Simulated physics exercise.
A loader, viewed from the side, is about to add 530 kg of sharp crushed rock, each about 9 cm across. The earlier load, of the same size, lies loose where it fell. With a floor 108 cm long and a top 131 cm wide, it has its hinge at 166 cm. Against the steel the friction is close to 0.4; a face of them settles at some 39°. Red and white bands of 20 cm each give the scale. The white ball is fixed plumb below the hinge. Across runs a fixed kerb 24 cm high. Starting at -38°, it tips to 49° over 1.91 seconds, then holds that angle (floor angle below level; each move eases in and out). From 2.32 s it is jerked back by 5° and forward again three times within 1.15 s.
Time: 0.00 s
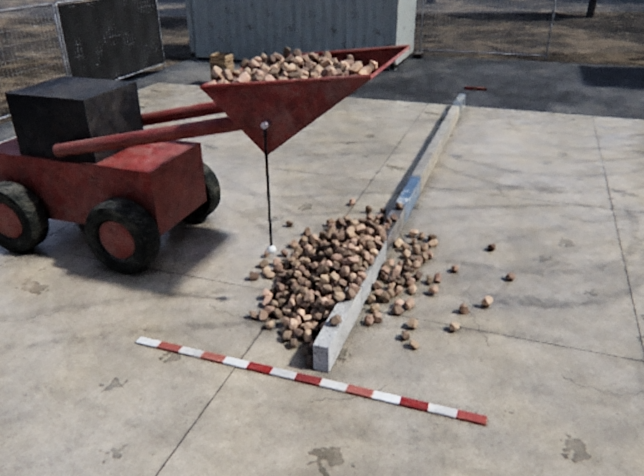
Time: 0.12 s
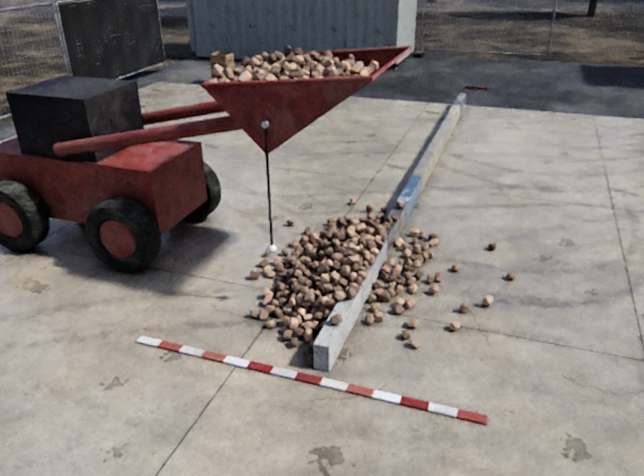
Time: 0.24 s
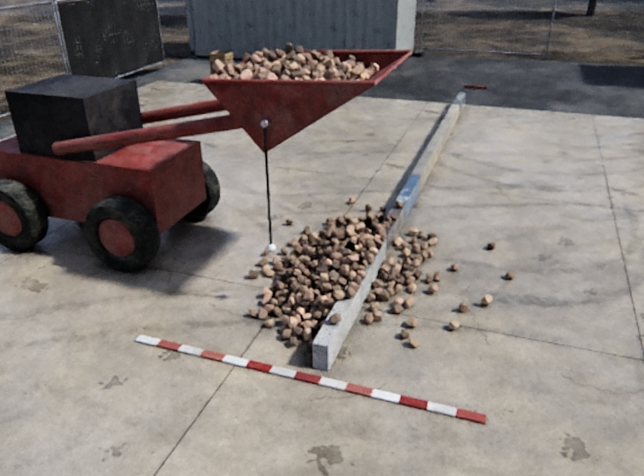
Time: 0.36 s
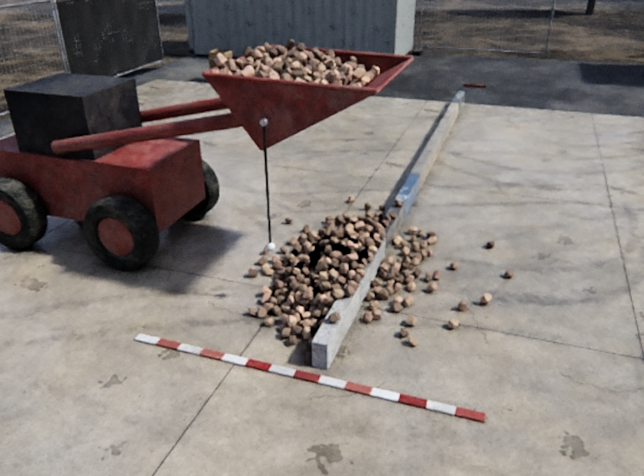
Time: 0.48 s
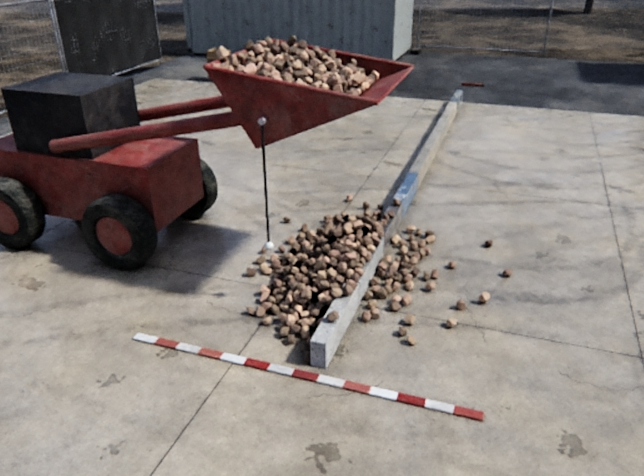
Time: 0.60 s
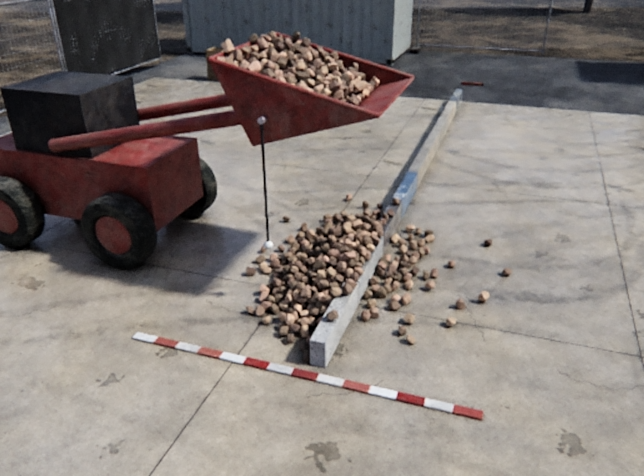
A red loader with a black box on its body stands at the left of a sunlit concrete yard, seen from above and to one side, with a grey container and fencing behind. Its raised red bucket holds brownish stones above a loose heap lying against and across a long pale kerb, with a red-and-white striped bar in front. The bucket slowly tilts, its right-hand lip dipping while the stones inside shift slightly.
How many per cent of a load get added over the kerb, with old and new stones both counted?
96 %.
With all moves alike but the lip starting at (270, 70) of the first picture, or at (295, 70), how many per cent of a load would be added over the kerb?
The first would add some 0 per cent and the second some 10 per cent.
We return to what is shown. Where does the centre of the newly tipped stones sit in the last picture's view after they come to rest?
They end up centred around (417, 273).
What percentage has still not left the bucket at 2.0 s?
About 20 per cent is held.
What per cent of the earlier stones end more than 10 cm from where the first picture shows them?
Roughly 5 percent.
After 1.4 s the floor is at 35°; in per cent of one load, 100 in the bucket, 91 on this side of the kerb, 9 over the kerb; the foremost stones are at (464, 281).
After 2.0 s the floor is at 49°; in per cent of one load, 19 in the bucket, 114 on this side of the kerb, 67 over the kerb; the foremost stones are at (469, 277).
After 3.9 s the floor is at 49°; in per cent of one load, 0 in the bucket, 95 on this side of the kerb, 105 over the kerb; the foremost stones are at (576, 304).
After 6.8 s the floor is at 49°; in per cent of one load, 0 in the bucket, 95 on this side of the kerb, 105 over the kerb; the foremost stones are at (576, 304). Net gain over the kerb, 96.
